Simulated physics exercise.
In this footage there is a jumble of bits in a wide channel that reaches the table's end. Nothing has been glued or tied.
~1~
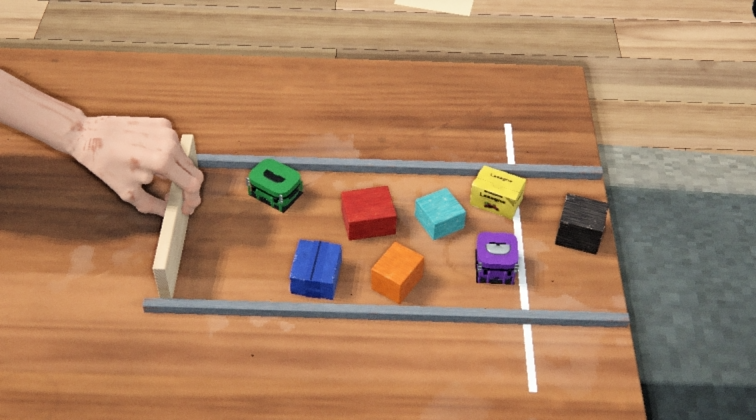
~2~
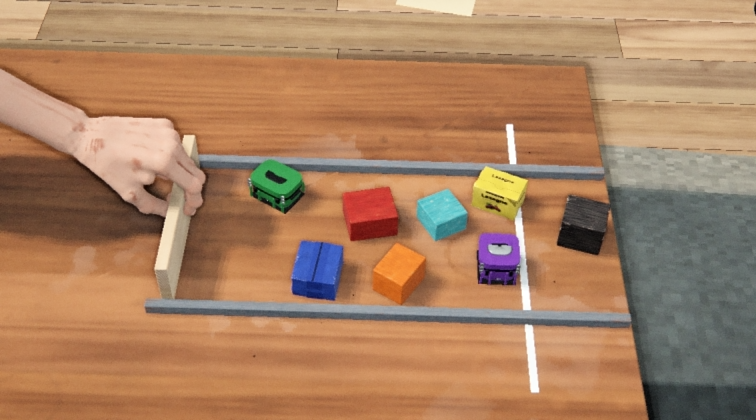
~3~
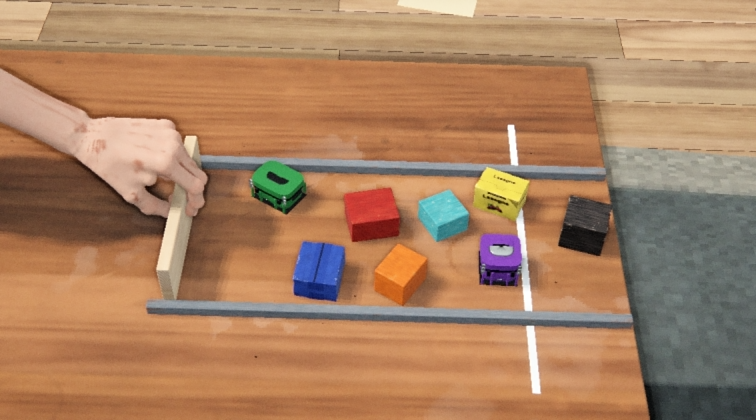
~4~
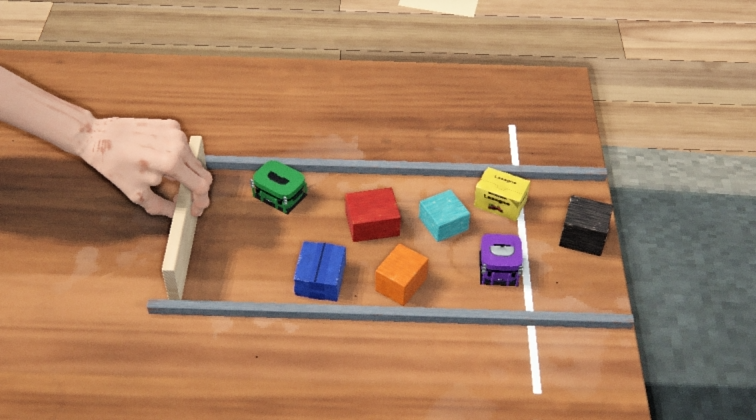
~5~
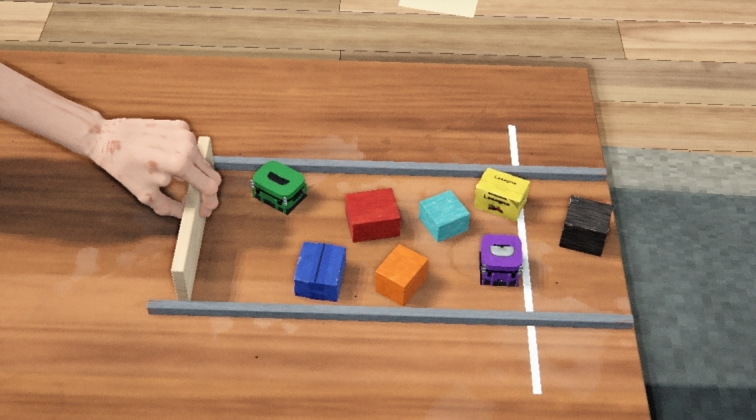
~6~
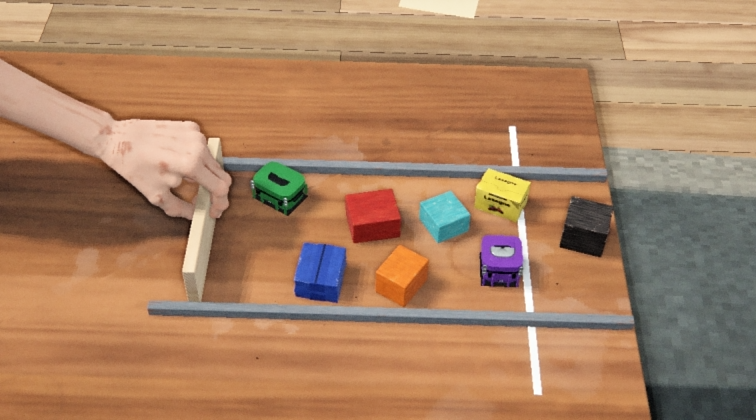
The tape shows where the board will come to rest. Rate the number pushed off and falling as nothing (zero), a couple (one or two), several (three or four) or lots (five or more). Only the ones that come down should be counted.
It is a couple.
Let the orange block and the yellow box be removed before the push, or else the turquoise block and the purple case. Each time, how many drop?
Count of fallen: 1 / 0.
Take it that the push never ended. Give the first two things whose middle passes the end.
The order is the black block, the purple case.
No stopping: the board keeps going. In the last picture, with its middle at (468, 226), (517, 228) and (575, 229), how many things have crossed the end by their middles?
Over the end: 0, 1, 5.
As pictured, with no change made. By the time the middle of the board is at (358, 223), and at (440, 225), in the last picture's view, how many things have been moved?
Moved so far: 4, then 7.
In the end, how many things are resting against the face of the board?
3 of them.
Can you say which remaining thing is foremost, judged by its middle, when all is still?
The purple case winds up nearest.
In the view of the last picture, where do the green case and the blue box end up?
The one named first is at (542, 186), the next at (550, 278).
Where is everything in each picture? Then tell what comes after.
The first frame shows black block (582, 224); yellow box (498, 192); purple case (496, 258); board (177, 215); tape (519, 242).
The second frame shows yellow box (499, 193); green case (277, 186).
The third frame shows purple case (499, 260); turquoise block (443, 216).
The fourth frame shows black block (586, 225); red block (373, 215).
The fifth frame shows yellow box (502, 194); board (195, 217).
The sixth frame shows black block (587, 227); yellow box (502, 195); purple case (501, 261); board (205, 218); tape (524, 245).
Early on, none off yet; black block at rest near (587, 227); yellow box at rest near (502, 195); purple case at rest near (501, 261).
A while later, none off yet; black block moving near (591, 226); yellow box travelled about its own width near (548, 192); purple case travelled well along near (580, 264).
Finally, the number that fall off is one or two; lost, black block.
